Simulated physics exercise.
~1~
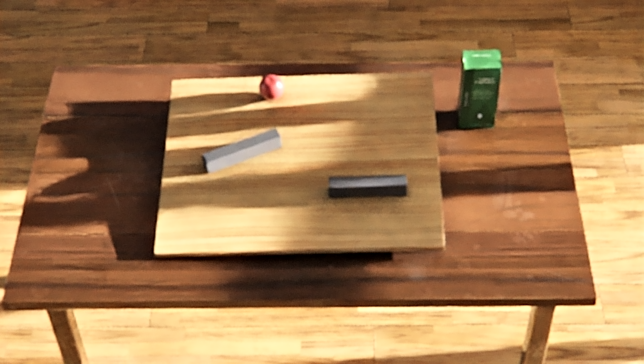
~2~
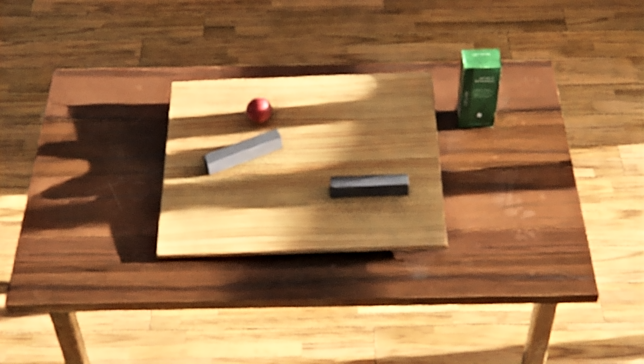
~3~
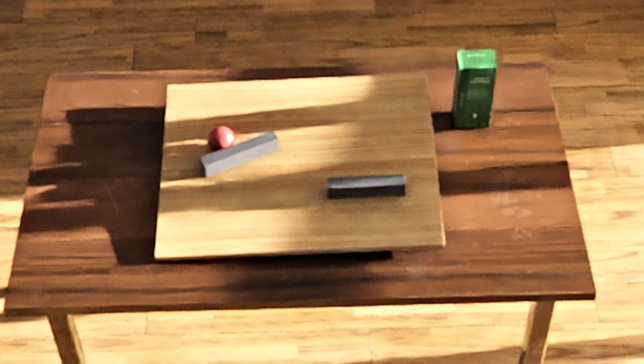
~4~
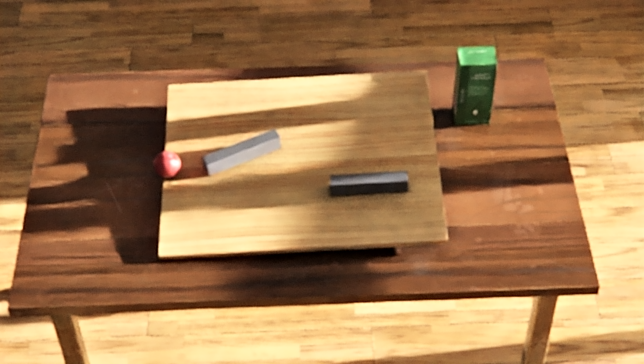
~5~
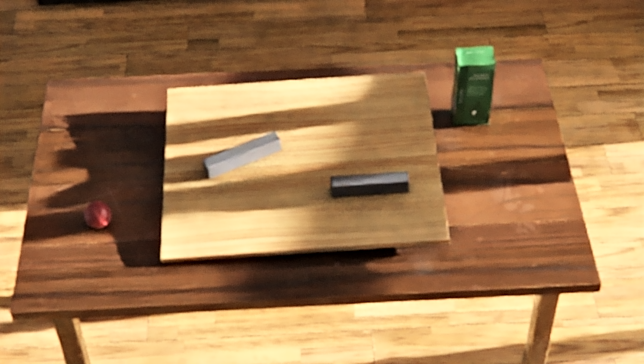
At first, a small red apple sits near the top of a pale wooden board on a brown table, with two grey blocks fixed on the board and a green carton standing to the right. The apple rolls down and to the left, towards the nearer, slanted block. It comes up against the back of that block and moves along to its left end. From there it carries on to the board's left edge and passes over it. Finally, the apple is on the tabletop left of the board, while the carton still stands upright in its place.
